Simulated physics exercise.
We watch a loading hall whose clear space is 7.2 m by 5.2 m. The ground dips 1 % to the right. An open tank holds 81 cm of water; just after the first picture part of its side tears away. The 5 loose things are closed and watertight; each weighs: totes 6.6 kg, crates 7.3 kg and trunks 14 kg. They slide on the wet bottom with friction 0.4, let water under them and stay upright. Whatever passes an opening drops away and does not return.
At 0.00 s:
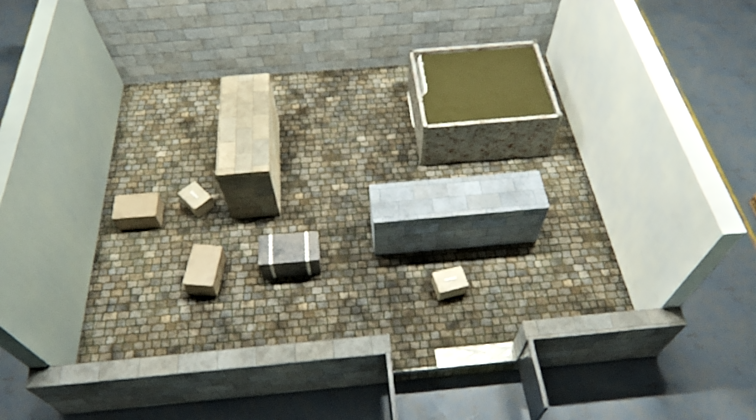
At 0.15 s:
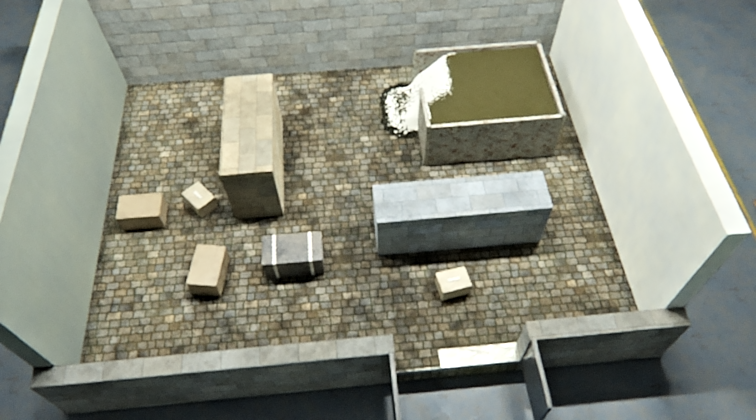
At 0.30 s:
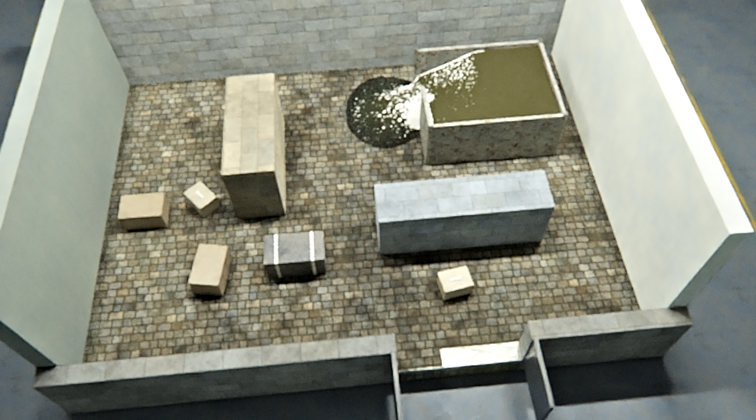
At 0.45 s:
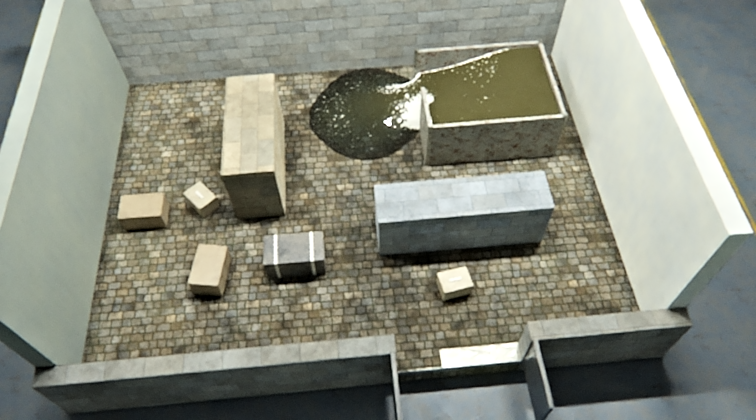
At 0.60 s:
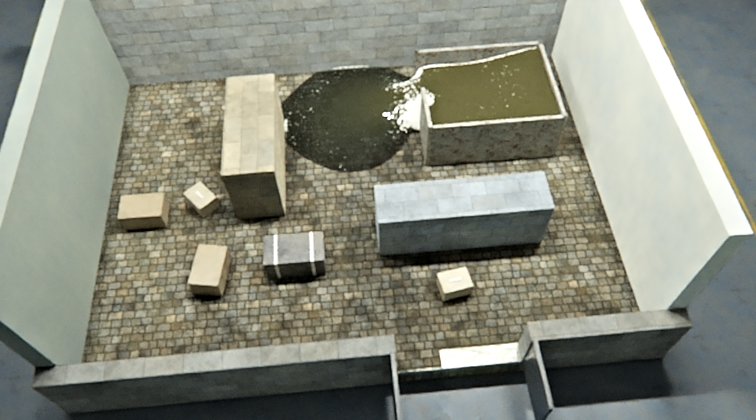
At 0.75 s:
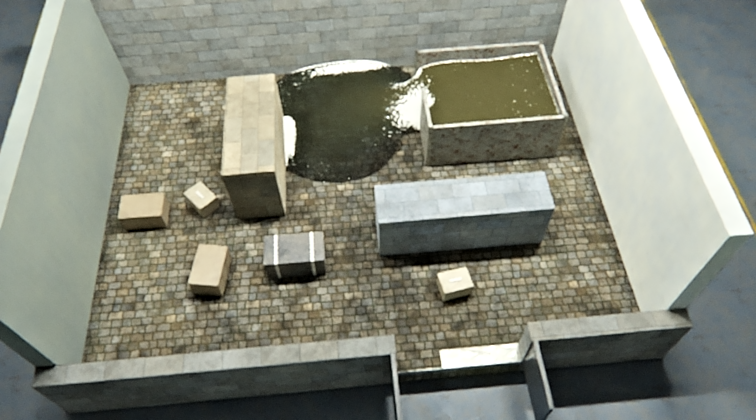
Murky water burst through the left side of an open tank in a walled yard and spread across the cobbles to the back wall and a tall block, while the scattered boxes stayed put.
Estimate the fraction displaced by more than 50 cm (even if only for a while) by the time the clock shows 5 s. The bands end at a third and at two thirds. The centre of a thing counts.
That comes to at least two thirds.
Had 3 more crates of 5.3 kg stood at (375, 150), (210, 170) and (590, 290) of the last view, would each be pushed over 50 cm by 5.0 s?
In that order: Over, short of it, less.
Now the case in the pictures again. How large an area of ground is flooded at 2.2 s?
Roughly 16 m2.
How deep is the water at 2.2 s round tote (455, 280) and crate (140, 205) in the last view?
Roughly 0 and 0 cm.
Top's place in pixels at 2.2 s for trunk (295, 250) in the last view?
Near (292, 280).
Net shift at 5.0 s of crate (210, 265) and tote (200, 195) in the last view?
In that order: 140 cm, 80 cm.
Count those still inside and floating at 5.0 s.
At that moment 3.
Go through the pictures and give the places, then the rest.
A tote at (450, 279) rests on the ground; a crate at (135, 205), on the bottom; 2.8 m2 under water; 0 of 5 have shifted, in the first picture.
A tote at (454, 280) rests on the ground; a crate at (139, 206) rests on the ground; 3.4 m2 under water; 0 of 5 have shifted, in the second picture.
A tote at (456, 279) rests on the ground; a crate at (141, 205) rests on the ground; water covers 4.2 m2; 0 of 5 have shifted, in the third picture.
A tote at (455, 280), on the bottom; a crate at (141, 205) rests on the ground; water covers 5.4 m2; 0 of 5 have shifted, in the fourth picture.
A tote at (455, 280), on the bottom; a crate at (141, 205), on the bottom; 6.7 m2 under water; 0 of 5 have shifted, in the fifth picture.
A tote at (455, 280) rests on the ground; a crate at (141, 205), on the bottom; 7.7 m2 under water; 0 of 5 have shifted, in the sixth picture.
After 1.1 s 0 of 5 are over 50 cm from their spots; 0 afloat.
After 2.2 s 0 of 5 are over 50 cm from their spots; 0 afloat.
After 3.5 s 2 of 5 are over 50 cm from their spots; 0 afloat.
After 5.0 s 4 of 5 are over 50 cm from their spots, and 4 have been at some point; 3 afloat.
